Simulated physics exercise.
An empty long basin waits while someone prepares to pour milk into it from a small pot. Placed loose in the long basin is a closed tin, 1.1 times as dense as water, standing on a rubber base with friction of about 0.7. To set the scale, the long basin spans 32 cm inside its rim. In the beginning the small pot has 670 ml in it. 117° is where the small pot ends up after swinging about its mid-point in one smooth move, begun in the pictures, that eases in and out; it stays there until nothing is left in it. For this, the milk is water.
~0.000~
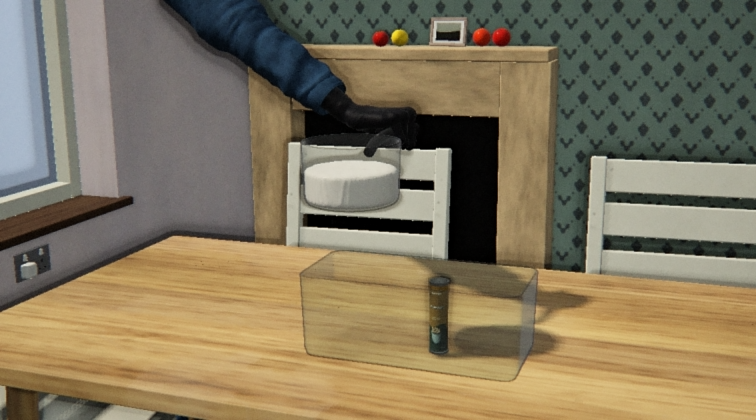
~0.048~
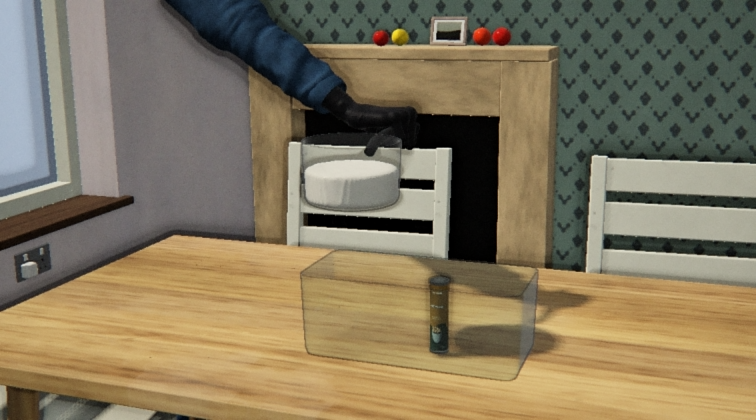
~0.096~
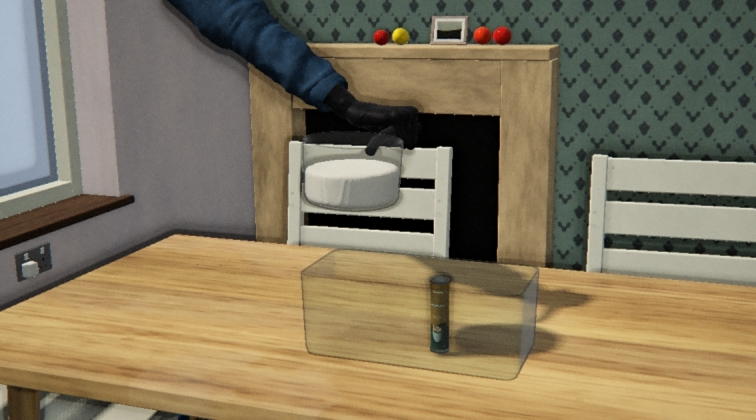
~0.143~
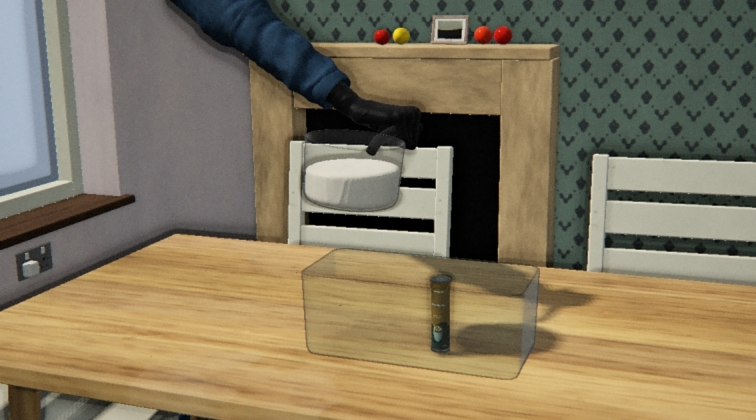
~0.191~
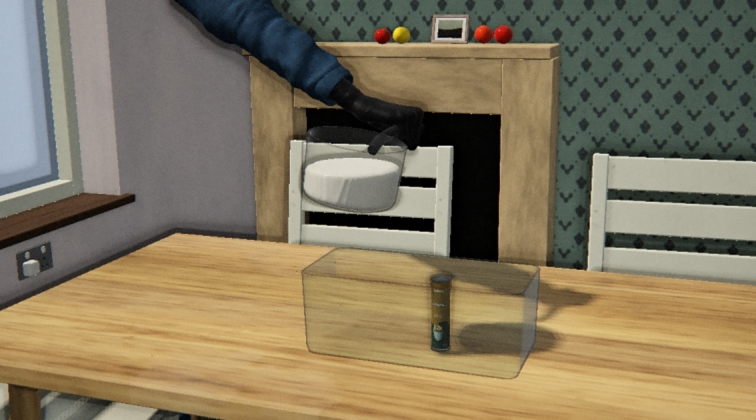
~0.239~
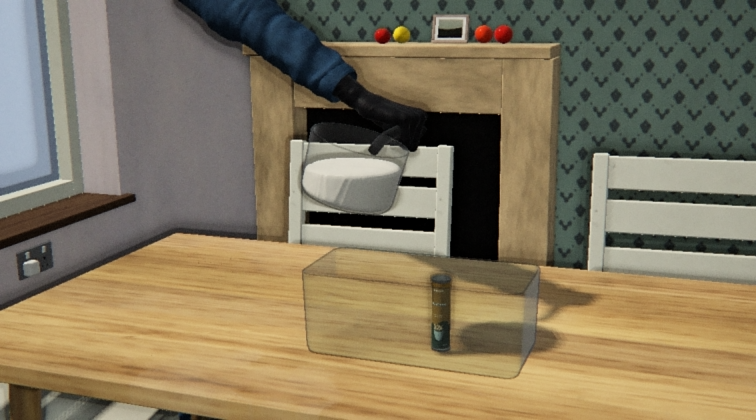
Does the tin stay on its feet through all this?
No.
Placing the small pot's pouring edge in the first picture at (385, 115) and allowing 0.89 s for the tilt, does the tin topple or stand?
It tumbles.
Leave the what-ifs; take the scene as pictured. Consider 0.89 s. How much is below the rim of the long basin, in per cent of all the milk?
Reading: Approx. 78 %.
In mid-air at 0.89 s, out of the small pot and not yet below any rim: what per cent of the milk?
Airborne fraction: Approx. 12 %.
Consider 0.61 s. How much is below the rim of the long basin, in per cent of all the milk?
4 %, roughly.
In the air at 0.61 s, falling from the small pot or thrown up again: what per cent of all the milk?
It comes to about 32 percent.
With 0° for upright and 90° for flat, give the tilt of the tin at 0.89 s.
0°.
After 0.61 s the tilt is 80° and 64 per cent is still to pour; the tin stands where it began.
After 0.89 s the tilt is 114° and 10 per cent is still to pour; the tin stands 1 cm from where it began.
After 1.18 s the tilt is 117° and 0 per cent is still to pour; the tin lies on its side.
After 1.49 s the tilt is 117° and 0 per cent is still to pour; the tin lies on its side.
In the end the tin lies on its side.
